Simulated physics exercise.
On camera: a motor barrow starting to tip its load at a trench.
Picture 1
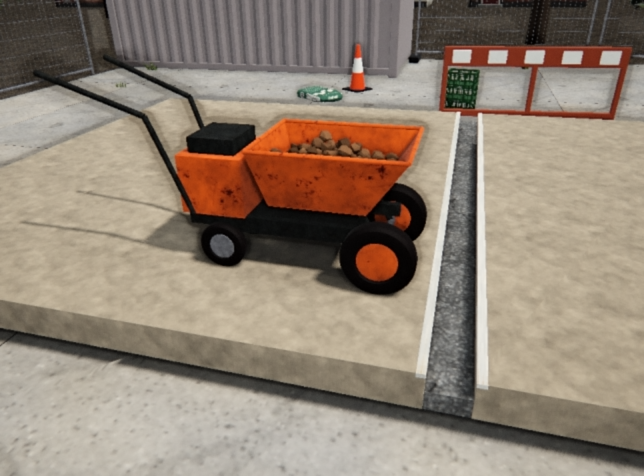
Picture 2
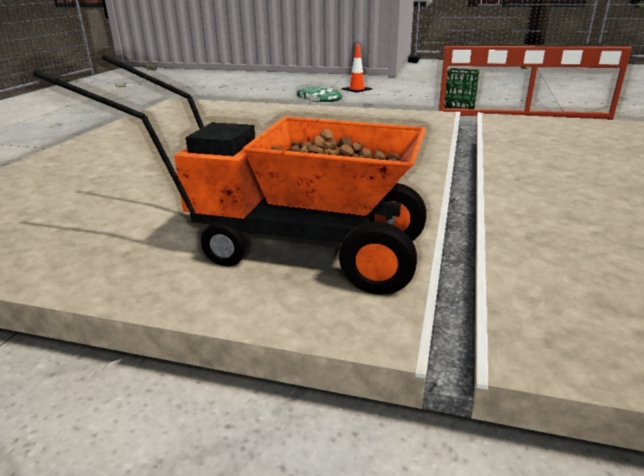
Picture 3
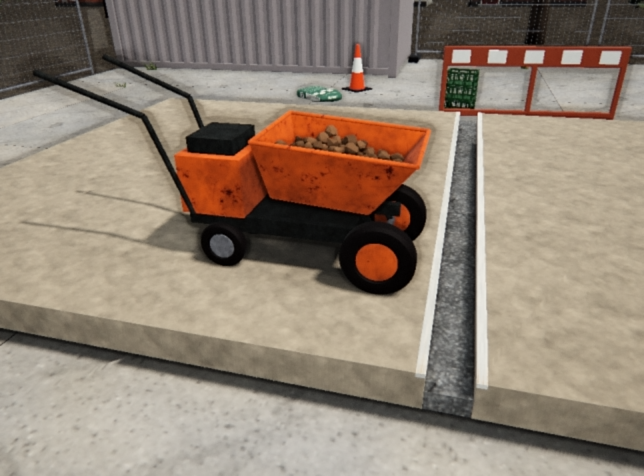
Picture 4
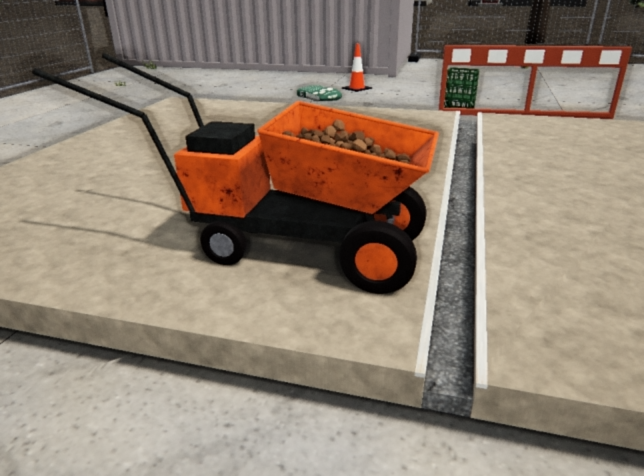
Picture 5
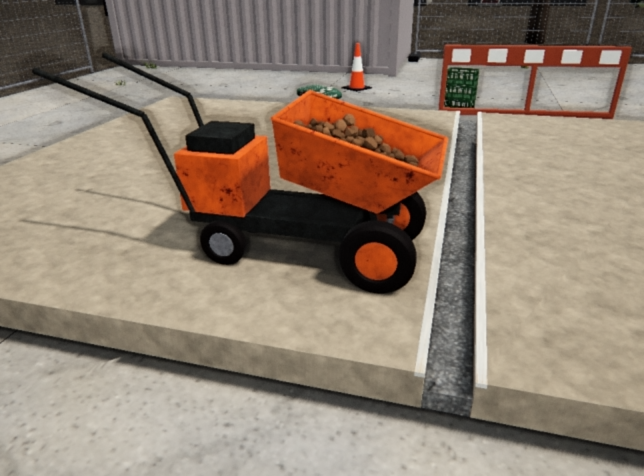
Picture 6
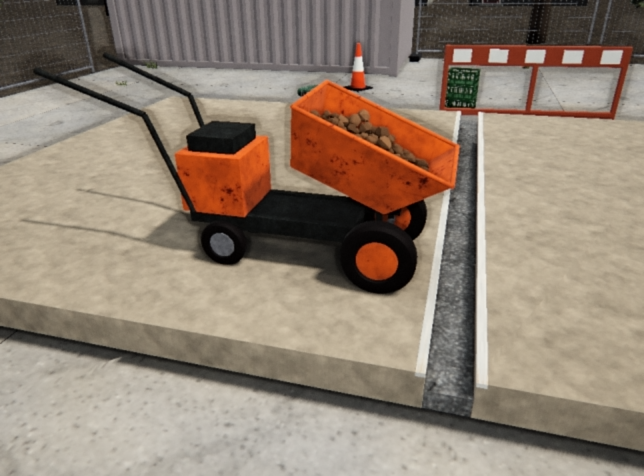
An orange motor barrow with black handles on its left and a skip of brown clods stands on a raised, sandy-coloured slab in a fenced yard, seen from slightly above and to the side. A narrow, pale-edged trench crosses the slab at right, with a cone, grey container and red-and-white barrier behind. The skip tilts gradually rightward, its back rising, while the wheels and camera stay still.
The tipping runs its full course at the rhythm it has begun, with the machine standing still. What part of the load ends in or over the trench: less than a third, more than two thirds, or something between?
In the trench: Less than a third.
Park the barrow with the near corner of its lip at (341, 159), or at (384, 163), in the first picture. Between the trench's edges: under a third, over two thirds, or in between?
The first try: Between a third and two thirds. The second: Less than a third.
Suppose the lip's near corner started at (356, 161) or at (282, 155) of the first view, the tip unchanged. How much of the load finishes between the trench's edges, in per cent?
Roughly 50 per cent, and 40 per cent.
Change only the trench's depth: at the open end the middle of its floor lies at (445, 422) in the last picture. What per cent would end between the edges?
It comes to 0 per cent or so.
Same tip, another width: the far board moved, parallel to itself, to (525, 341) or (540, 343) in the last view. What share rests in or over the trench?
About 50 and 70 per cent.
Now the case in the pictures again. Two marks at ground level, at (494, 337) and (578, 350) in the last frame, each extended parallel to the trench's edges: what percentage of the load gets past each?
In turn 90 and 30 in a hundred.
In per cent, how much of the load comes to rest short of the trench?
About 0 per cent.
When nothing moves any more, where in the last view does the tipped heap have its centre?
At about (540, 279).
Just after the last frame, skip tipped steeply; every one in the skip.
A moment on, skip tipped right over; roughly two thirds in the skip; roughly a third beyond it; just a few falling.
Further on, skip tipped right over; about a tenth in the skip; the larger part beyond it.
When it is over, skip tipped right over; about a tenth in the skip; just a few in or heaped over the trench; almost all beyond it.
